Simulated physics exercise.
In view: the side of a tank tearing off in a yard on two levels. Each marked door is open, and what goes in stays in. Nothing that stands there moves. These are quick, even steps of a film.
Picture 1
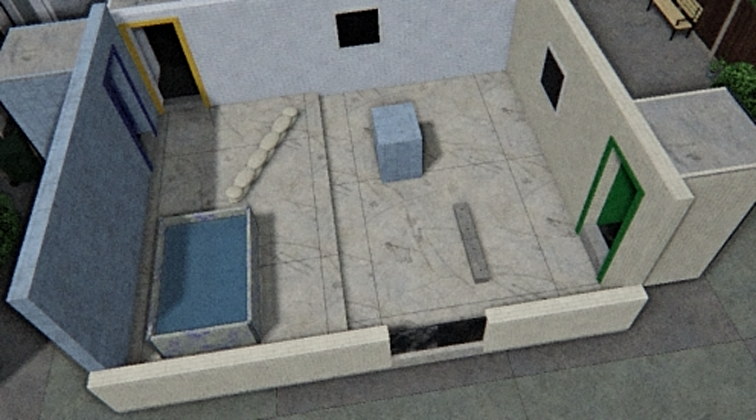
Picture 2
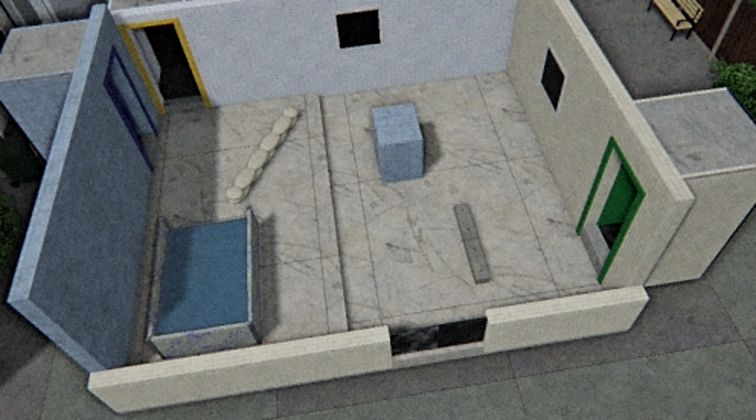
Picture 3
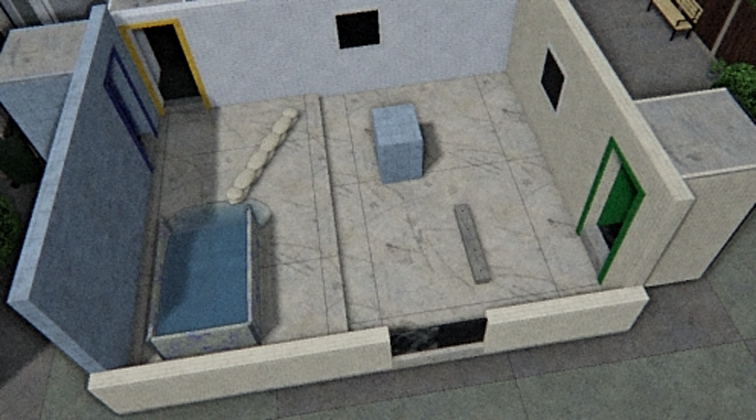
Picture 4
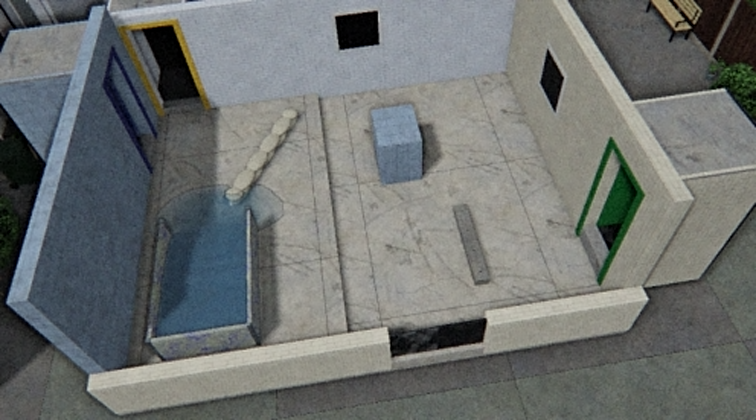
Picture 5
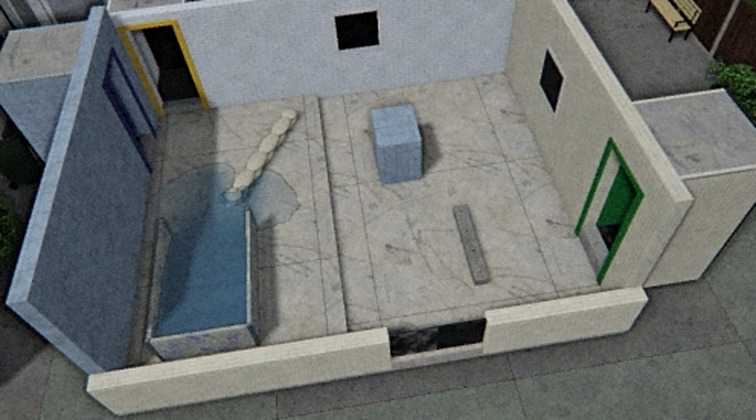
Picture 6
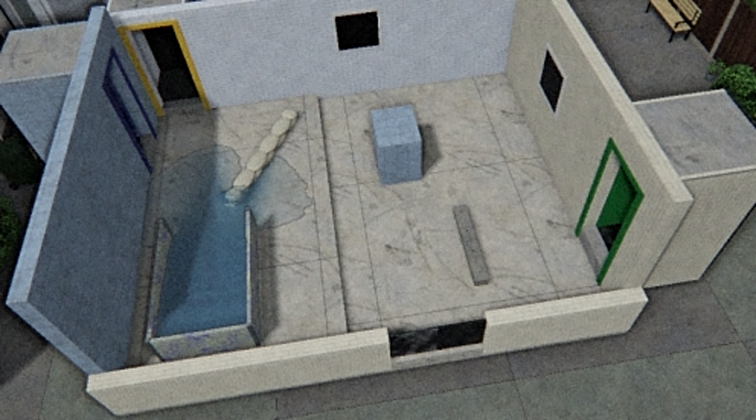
Water pouring out of the far side of an open tank and spreading across the stone floor around pale round stepping stones.
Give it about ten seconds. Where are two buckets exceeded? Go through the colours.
In the end: The green door admits no more than that; the blue door admits no more than that; the yellow door lets in a lot.
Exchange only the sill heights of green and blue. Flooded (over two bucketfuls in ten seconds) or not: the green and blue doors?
My reading: The green one keeps below it, the blue one lets less in.
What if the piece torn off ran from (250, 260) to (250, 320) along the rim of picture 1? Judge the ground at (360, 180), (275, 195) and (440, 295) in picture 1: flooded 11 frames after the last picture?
As listed: Not flooded, dry, wet.
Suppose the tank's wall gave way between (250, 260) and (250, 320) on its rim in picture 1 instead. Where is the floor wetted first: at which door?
The green-painted one.
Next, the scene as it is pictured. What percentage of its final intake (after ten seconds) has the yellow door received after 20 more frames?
Near 85 in a hundred.
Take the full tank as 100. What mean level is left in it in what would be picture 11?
I make it 58 per cent.
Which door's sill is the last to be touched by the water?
It is the green-painted one.
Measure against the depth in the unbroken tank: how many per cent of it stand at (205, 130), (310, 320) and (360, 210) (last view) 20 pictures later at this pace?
In turn 25, 0 and 2 in a hundred.
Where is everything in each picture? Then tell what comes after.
The first frame shows still water in the open tank at (204, 270).
In the second frame, water pours out on the open tank's far side and has run to (261, 225).
In the third frame, the front is at (264, 208), out from the gap on the open tank's far side.
In the fourth frame, the front is at (259, 187), out from the gap on the open tank's far side.
In the fifth frame, the front is at (202, 169), out from the gap on the open tank's far side.
In the sixth frame, the front is at (212, 149), out from the gap on the open tank's far side.
A moment on, water covers 25 % of the floor; the green door not reached, the blue door wet at the sill, nothing in, the yellow door wet at the sill, nothing in.
Next, water covers 35 % of the floor; the green door not reached, the blue door wet at the sill, nothing in, the yellow door under two buckets in.
Then, water covers 45 % of the floor; the green door not reached, the blue door wet at the sill, nothing in, the yellow door far over two buckets in.
Later, water covers 55 % of the floor; the green door not reached, the blue door wet at the sill, nothing in, the yellow door far over two buckets in.
In the end, water covers 85 % of the floor; the green door wet at the sill, nothing in, the blue door wet at the sill, nothing in, the yellow door far over two buckets in.
